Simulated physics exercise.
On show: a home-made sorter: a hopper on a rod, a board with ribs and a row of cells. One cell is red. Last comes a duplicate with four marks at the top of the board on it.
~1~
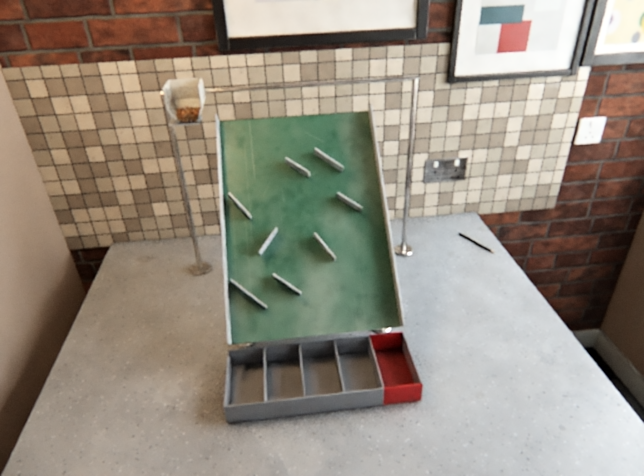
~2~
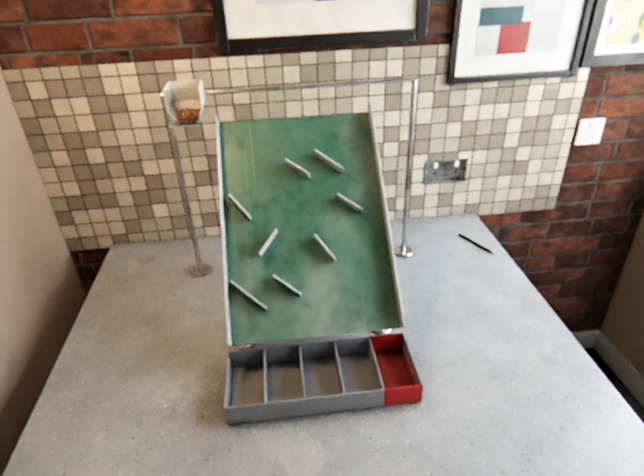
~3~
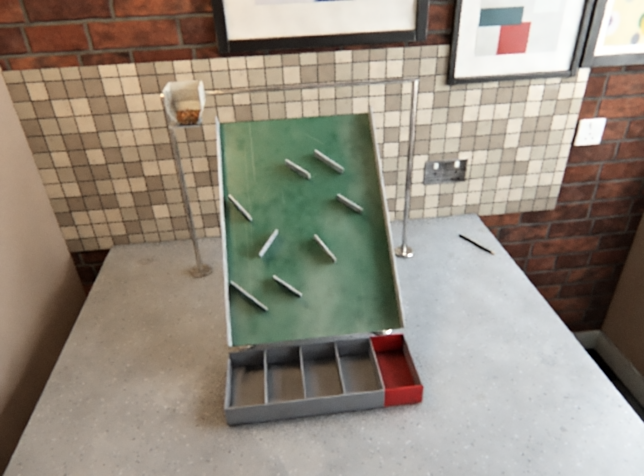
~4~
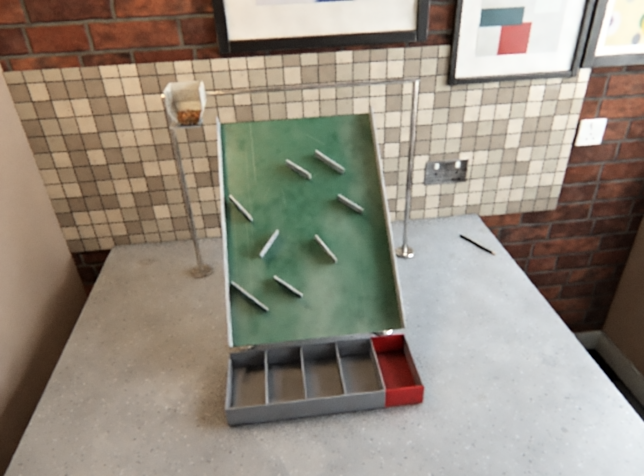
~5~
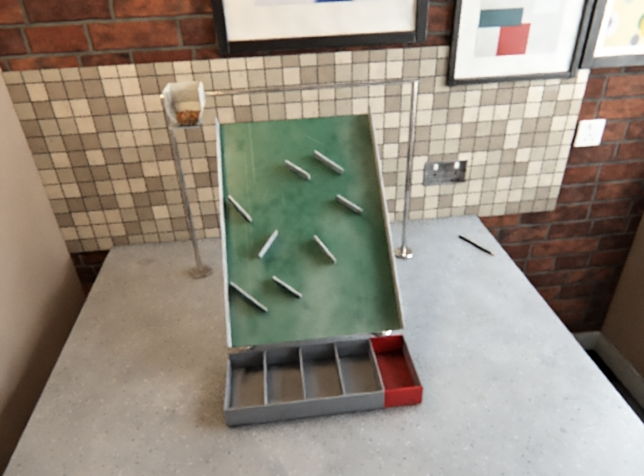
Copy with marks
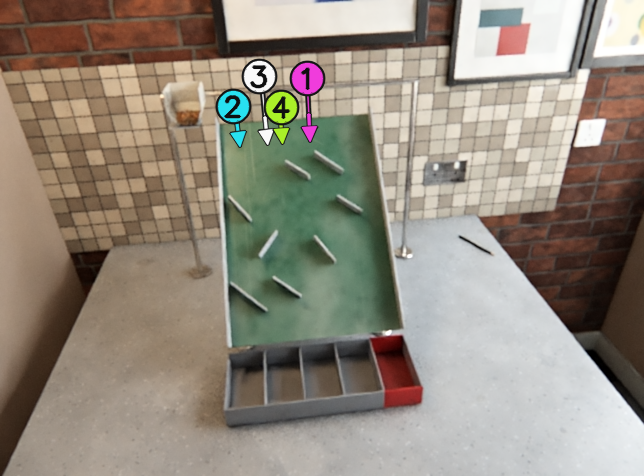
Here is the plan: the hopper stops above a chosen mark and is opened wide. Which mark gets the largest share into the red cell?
1.
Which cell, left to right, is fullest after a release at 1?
The fifth from the left.
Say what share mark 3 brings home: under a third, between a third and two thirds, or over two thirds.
It is under a third.
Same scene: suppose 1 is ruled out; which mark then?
Here it is mark 4.
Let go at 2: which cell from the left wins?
The second from the left.
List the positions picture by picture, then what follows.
Hopper at (188, 112), roasted chickpeas, door shut, in the first picture.
Ribs (285, 159) to (310, 174), (315, 149) to (343, 168), (229, 194) to (250, 217), in the second picture.
Ribs (338, 194) to (362, 209), (260, 254) to (277, 229), (315, 235) to (336, 260), in the third picture.
Ribs (232, 282) to (267, 309), (274, 276) to (302, 295), in the fourth picture.
Red cell at (403, 396), number 5 of 5 from the left, in the fifth picture.
On the marked copy, mark 1 meets the board at (309, 136); mark 2 meets the board at (239, 141); mark 3 meets the board at (267, 139); mark 4 meets the board at (282, 138).
With 1, about half in the red cell, about a third in other cells, a small part outside the box.
With 2, none in the red cell, nearly all in other cells, a small part held on the board.
With 3, a stray few in the red cell, nearly all in other cells.
With 4, about a quarter in the red cell, most in other cells.
